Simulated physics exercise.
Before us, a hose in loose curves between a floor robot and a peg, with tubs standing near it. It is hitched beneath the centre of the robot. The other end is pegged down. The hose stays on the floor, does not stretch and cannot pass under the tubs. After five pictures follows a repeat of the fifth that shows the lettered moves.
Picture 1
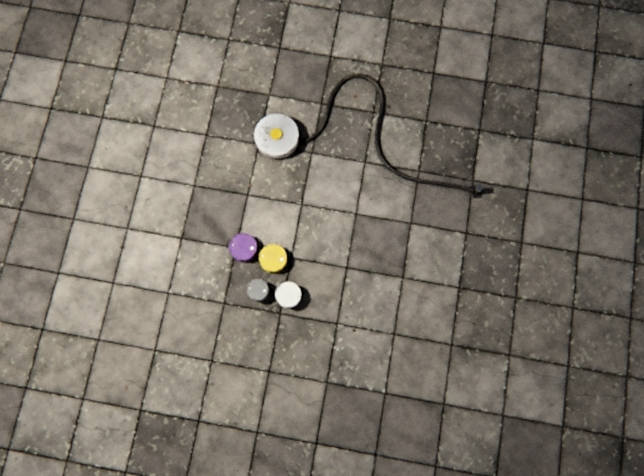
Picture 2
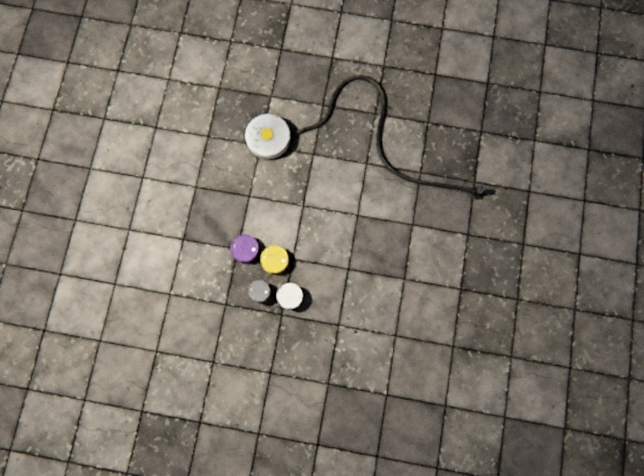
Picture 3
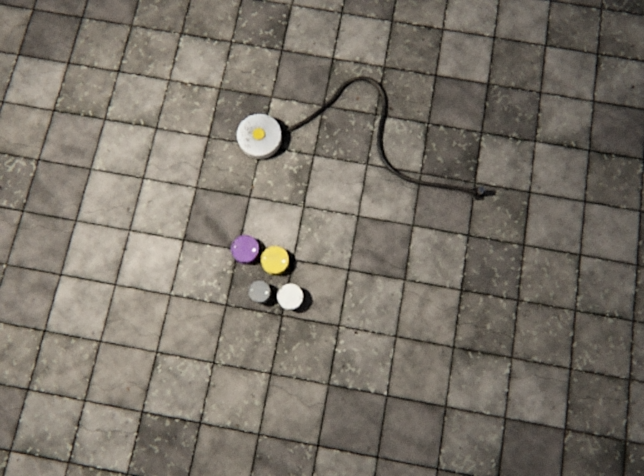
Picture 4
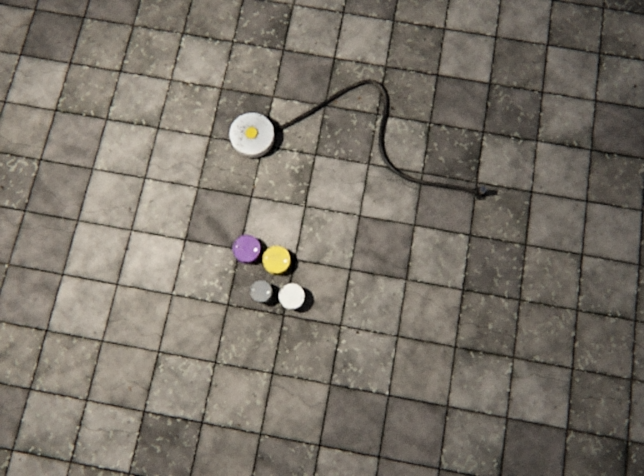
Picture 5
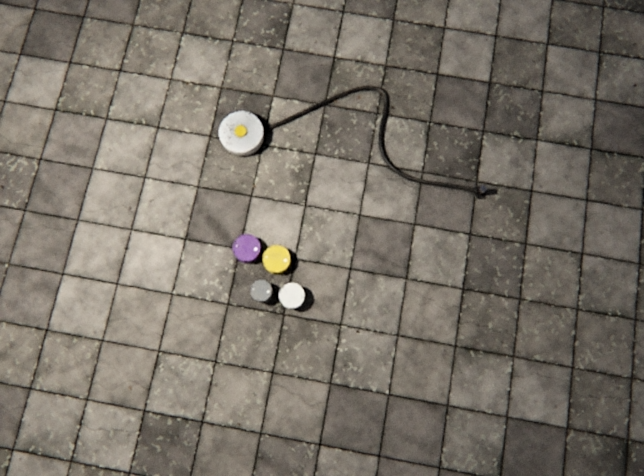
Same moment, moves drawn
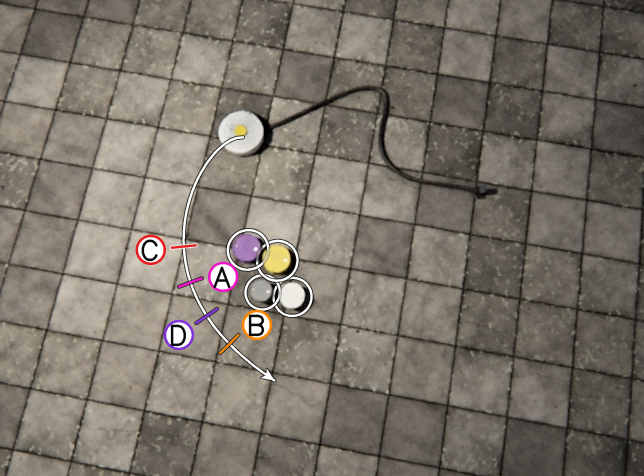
A round white robot with a yellow centre slid a short way left across grey tiles, drawing out part of the dark, curved hose behind it, while four small tubs below stayed put.
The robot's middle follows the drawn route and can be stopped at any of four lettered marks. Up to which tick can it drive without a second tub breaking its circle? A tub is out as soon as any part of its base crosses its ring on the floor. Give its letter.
It should halt at B.
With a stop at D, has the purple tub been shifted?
No.
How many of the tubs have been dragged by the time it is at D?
The count is none.
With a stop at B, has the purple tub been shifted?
By then, yes.
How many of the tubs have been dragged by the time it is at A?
By then, none.
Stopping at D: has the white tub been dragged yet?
No.
On the marked copy, A at (190, 282); B at (229, 344); C at (184, 247); D at (207, 316); the route from (243, 137) via (186, 263) to (275, 380).
With B. Early on, robot (189, 195).
Further on, robot (188, 280).
At the end, robot (228, 344); yellow tub (280, 261); purple tub (253, 260); one over the rings.
As for the rest, A is within the limit but short; C is within the limit but short; D is within the limit but short.
